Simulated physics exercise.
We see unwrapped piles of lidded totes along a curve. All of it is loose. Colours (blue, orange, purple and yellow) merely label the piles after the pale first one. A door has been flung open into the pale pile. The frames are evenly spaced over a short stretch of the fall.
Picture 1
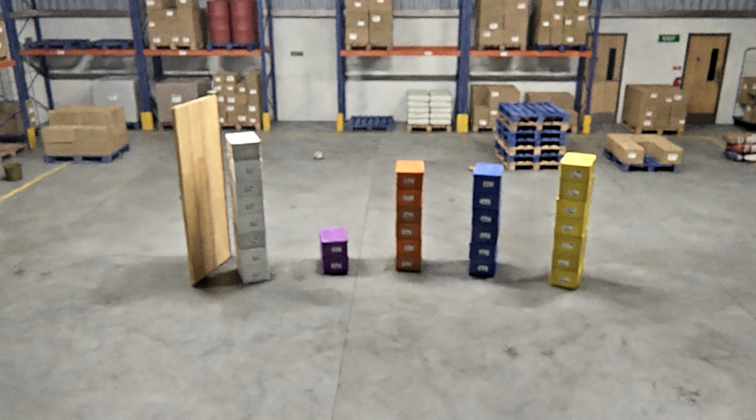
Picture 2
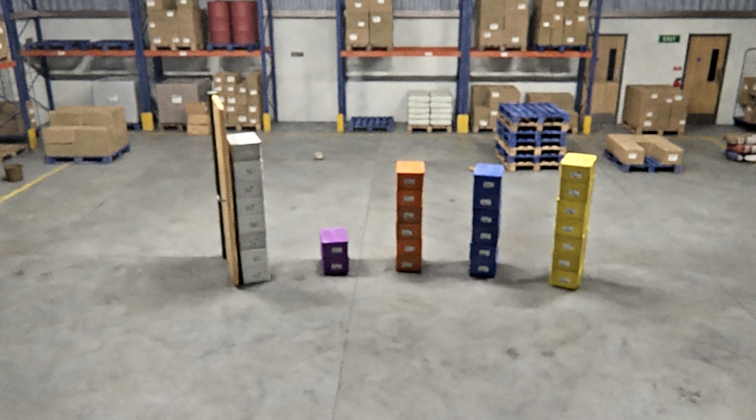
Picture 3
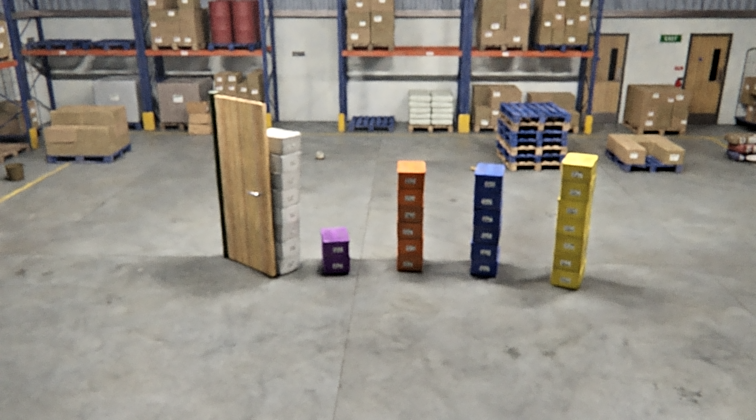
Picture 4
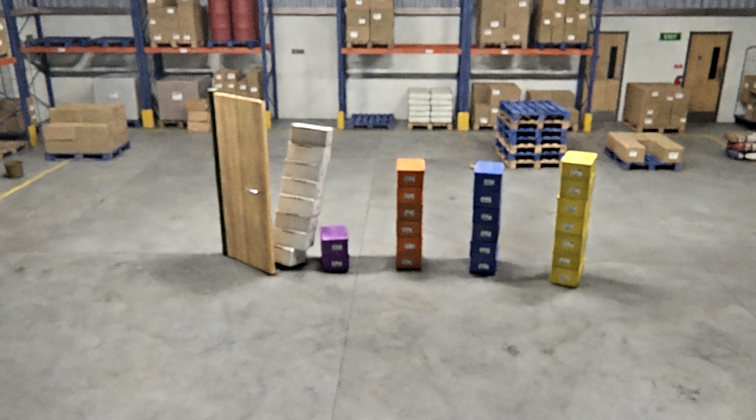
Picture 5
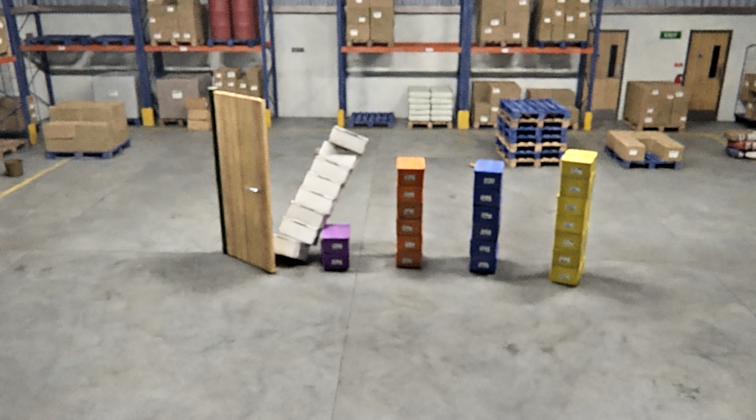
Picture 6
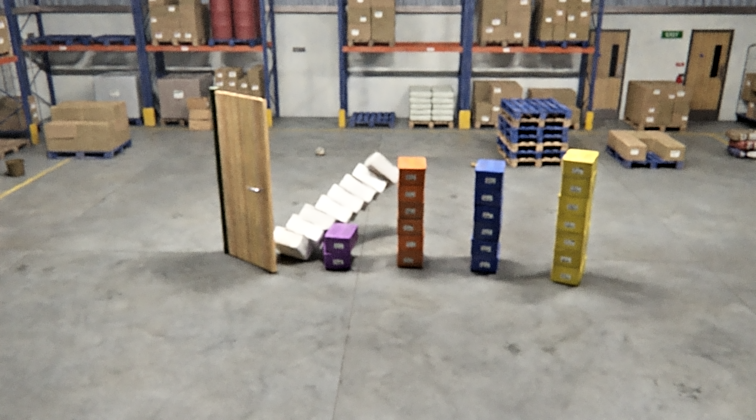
Wooden door swinging into a pale pile of totes, the pile leaning steeply right over a short purple one, which shifts slightly.
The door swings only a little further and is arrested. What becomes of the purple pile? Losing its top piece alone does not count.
In the end the purple column is left standing.
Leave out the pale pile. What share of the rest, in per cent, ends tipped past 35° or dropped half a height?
About 0 per cent.
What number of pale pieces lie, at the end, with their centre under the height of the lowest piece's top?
The count is 8.
Shortly afterwards, 8 of the pale pile down; none of the 2 purple totes down (0 of 21 in all colours); top purple tote half its height from its place.
In the end, 8 of the pale pile down; none of the 2 purple totes down (0 of 21 in all colours); top purple tote half its height from its place; top yellow tote unmoved. From the last view, middles, top purple tote near (342, 238), top yellow tote near (580, 165).
